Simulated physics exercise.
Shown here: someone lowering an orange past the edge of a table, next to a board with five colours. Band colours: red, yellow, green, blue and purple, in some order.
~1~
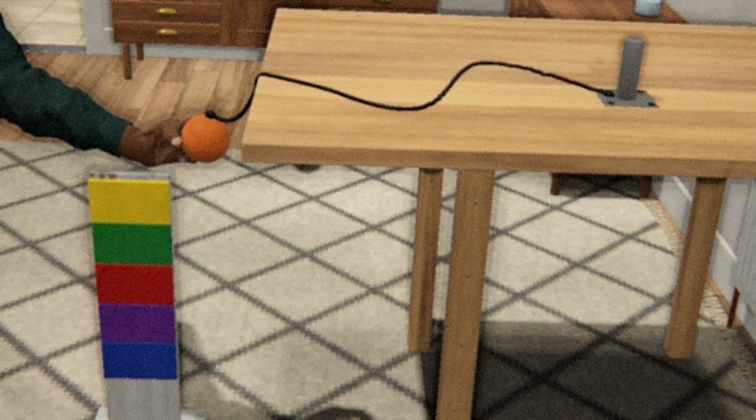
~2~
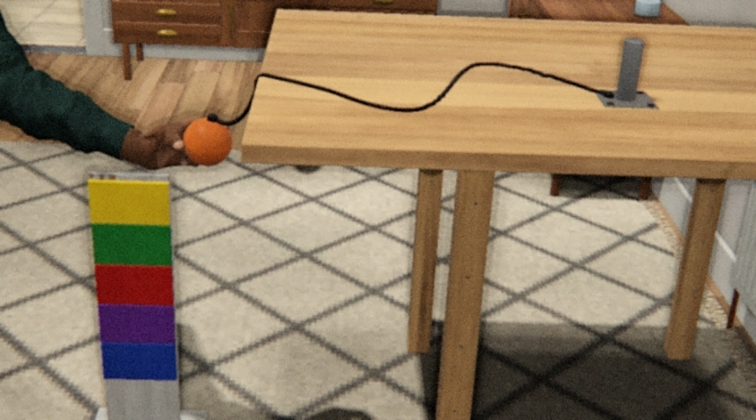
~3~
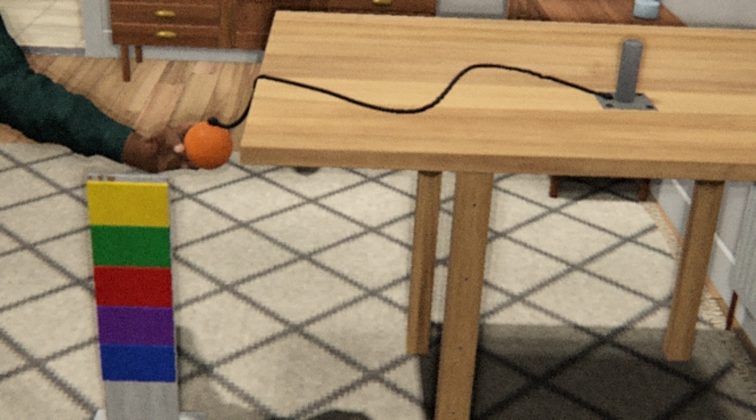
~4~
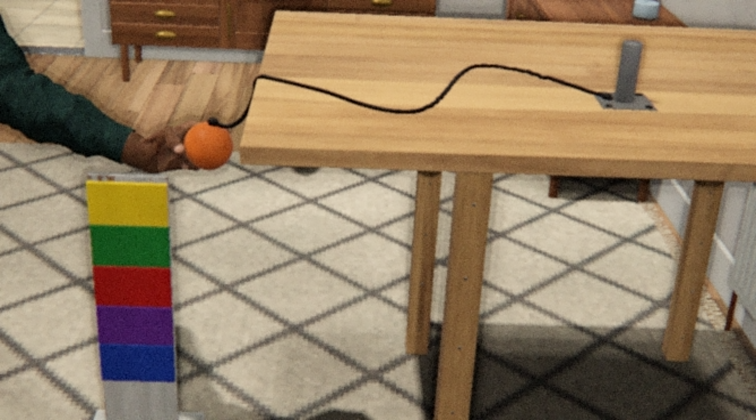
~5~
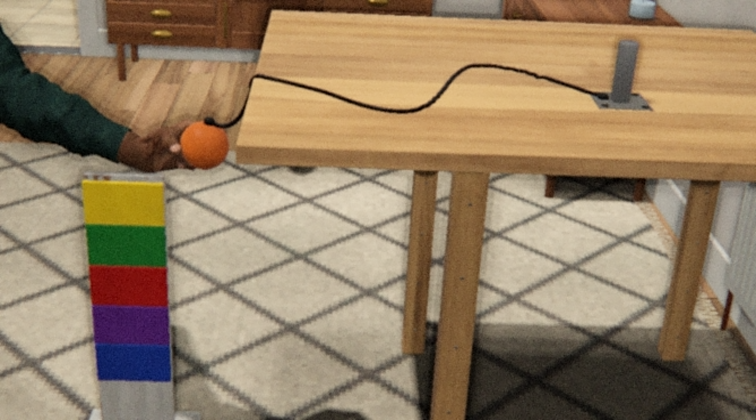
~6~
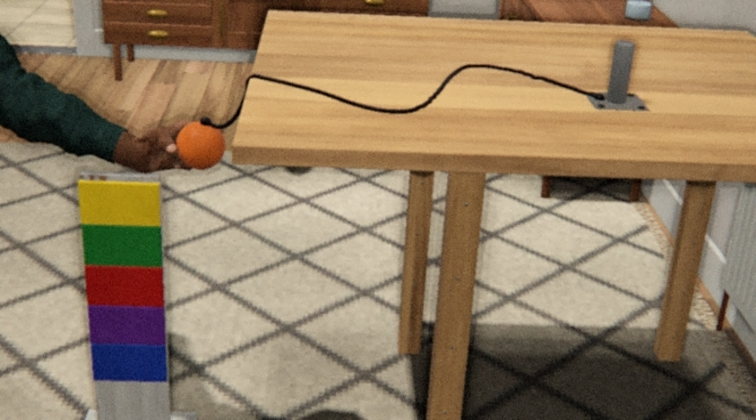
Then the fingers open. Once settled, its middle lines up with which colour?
It lines up with the purple band.
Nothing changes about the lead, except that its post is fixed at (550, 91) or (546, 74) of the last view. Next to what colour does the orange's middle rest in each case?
Try one - blue; try two - blue.
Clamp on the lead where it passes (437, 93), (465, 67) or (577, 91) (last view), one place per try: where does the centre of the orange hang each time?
It would sit near (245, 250) the first time, (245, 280) the second and (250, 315) the third.
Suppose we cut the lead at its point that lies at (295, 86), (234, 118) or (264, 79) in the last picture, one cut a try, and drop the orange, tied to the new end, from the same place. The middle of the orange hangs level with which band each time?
Results, first to last: Yellow; red; green.
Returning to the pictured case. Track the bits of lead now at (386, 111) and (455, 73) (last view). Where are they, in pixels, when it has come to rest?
The first moves to (250, 92), the second to (400, 85).
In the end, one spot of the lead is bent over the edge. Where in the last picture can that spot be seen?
Roughly (403, 112).
Soon after, orange near (257, 318); level with purple.
Then, orange near (244, 322); level with purple.
At rest, orange near (252, 325); level with purple. Its centre hangs level with the purple band.
